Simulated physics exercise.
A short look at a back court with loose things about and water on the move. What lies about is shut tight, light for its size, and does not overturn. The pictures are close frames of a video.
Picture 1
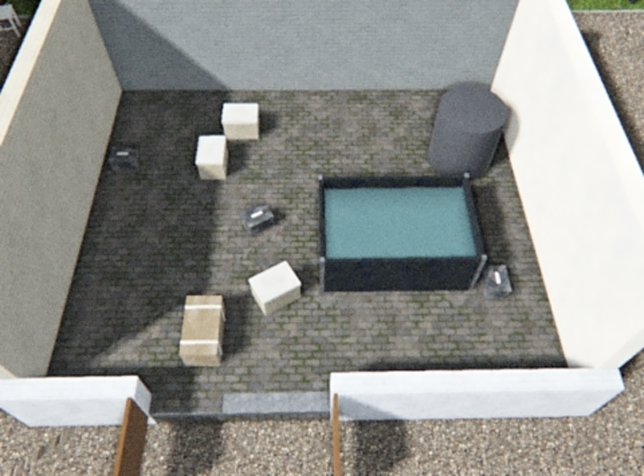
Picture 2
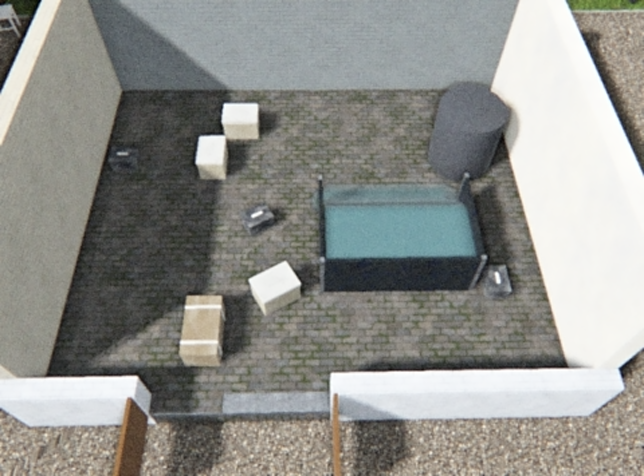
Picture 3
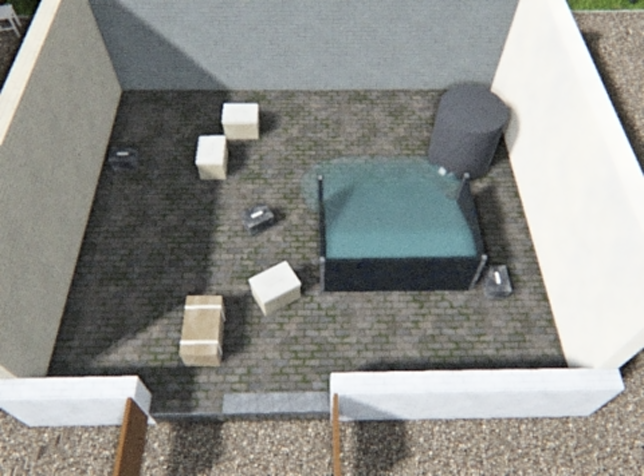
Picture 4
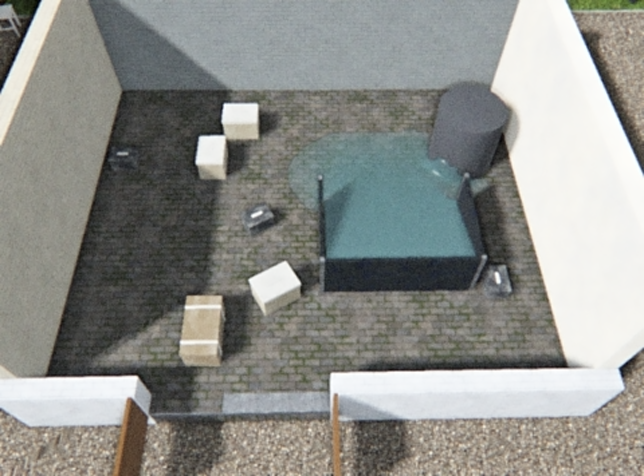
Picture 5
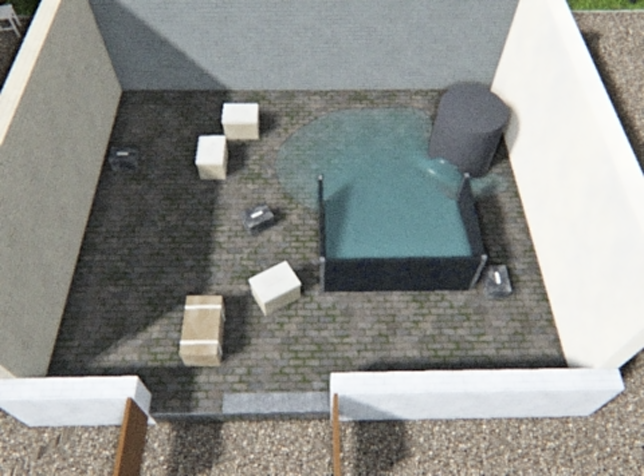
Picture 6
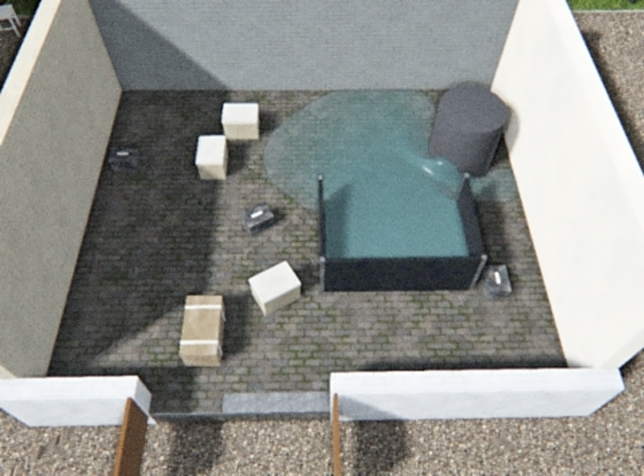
Water in a dark-sided pool poured out over its back edge after that side dropped, then spread across the paving toward the rear wall and around the grey cylinder, while the scattered boxes stayed put.
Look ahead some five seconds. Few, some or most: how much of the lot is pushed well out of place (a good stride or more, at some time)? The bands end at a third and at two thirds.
Share: Between one and two thirds.
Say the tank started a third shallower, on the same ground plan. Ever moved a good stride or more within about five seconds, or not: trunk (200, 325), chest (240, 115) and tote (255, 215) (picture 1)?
In that order: Not that far, yes, not that far.
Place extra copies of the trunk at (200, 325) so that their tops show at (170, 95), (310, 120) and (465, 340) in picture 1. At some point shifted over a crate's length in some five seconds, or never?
As listed: Swept aside, shifted that much, short of that.
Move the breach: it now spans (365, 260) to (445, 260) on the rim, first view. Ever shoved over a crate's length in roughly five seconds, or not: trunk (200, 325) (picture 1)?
Verdict: Shifted that much.
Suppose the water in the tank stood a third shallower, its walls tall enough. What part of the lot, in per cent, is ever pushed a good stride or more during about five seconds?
About 40 per cent.
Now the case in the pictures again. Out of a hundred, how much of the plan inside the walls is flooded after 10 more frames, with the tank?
About 50 per cent.
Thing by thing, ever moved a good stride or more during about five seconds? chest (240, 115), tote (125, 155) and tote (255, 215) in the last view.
One after the other: Swept aside, that far or more, not that far.
A moment on, 0 of 8 are well off their spots; 0 afloat.
Next, 0 of 8 are well off their spots; 1 afloat.
Later, 3 of 8 are well off their spots; 3 afloat.
In the end, 5 of 8 are well off their spots, and 5 have been at some point; 3 afloat.
